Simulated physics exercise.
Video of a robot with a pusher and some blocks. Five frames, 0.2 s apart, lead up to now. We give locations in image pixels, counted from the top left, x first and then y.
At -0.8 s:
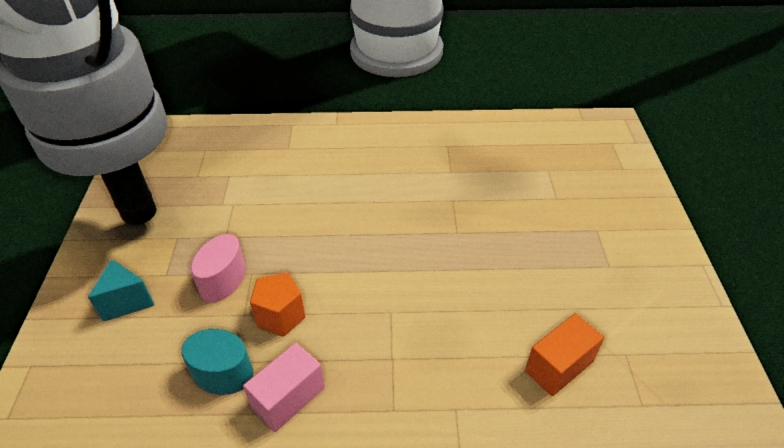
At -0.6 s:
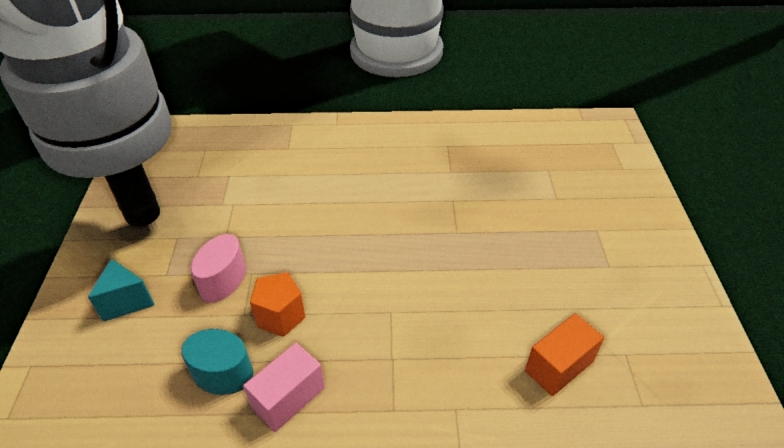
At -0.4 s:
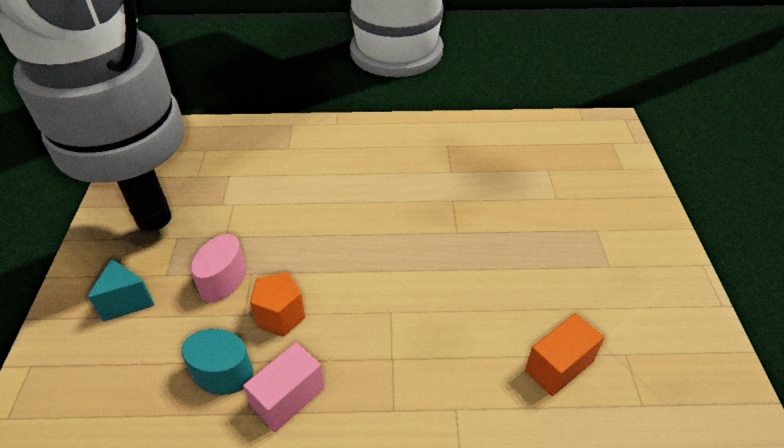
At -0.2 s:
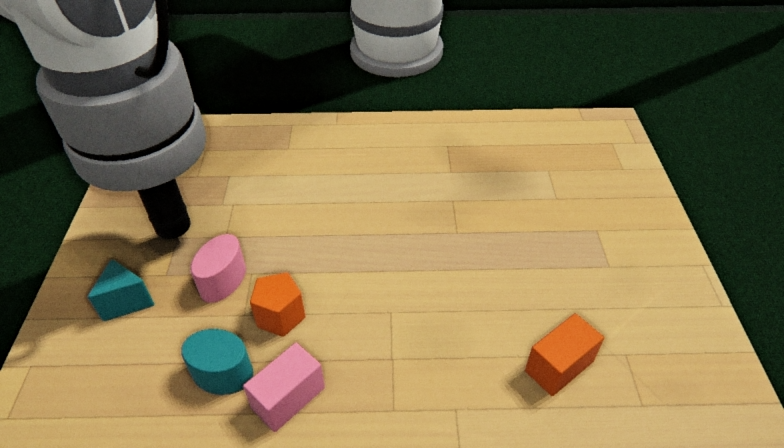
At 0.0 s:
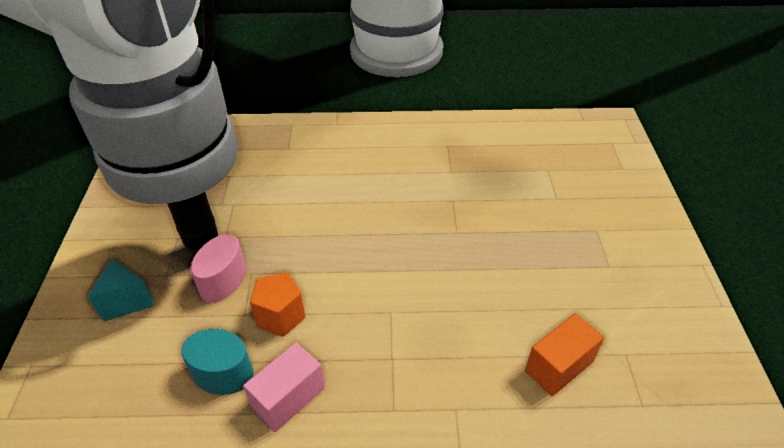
In this clip, a robot arm with a black pusher moves rightward and slightly down over a wooden surface, from above a teal triangular block to beside a pink elliptical block, while all the scattered teal, pink and orange blocks remain still.
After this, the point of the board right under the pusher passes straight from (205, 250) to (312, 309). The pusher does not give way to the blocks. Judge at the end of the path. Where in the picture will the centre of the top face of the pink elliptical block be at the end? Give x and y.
In the picture, it is at (233, 287).
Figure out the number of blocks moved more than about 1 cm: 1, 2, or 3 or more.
It displaces two.
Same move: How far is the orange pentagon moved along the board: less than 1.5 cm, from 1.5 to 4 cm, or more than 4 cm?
Travel: 1.5-4 cm.
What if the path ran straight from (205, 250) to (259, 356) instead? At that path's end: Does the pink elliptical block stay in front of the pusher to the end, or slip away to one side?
It will keep going ahead of the pusher.
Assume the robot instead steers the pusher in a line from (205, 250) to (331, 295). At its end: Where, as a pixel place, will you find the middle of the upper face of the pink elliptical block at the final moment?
It will end up at (231, 273).
What follows on the original path. One third of the way, pusher (236, 258); pink elliptical block (228, 275), turned 45° clockwise.
Two thirds of the way, pusher (272, 277); pink elliptical block (233, 287), turned 85° clockwise; orange pentagon (283, 304), turned 30° anticlockwise.
At the end, pusher (310, 297); pink elliptical block (233, 287), turned 85° clockwise; orange pentagon (293, 319), turned 20° clockwise; pink oblong block not moved.
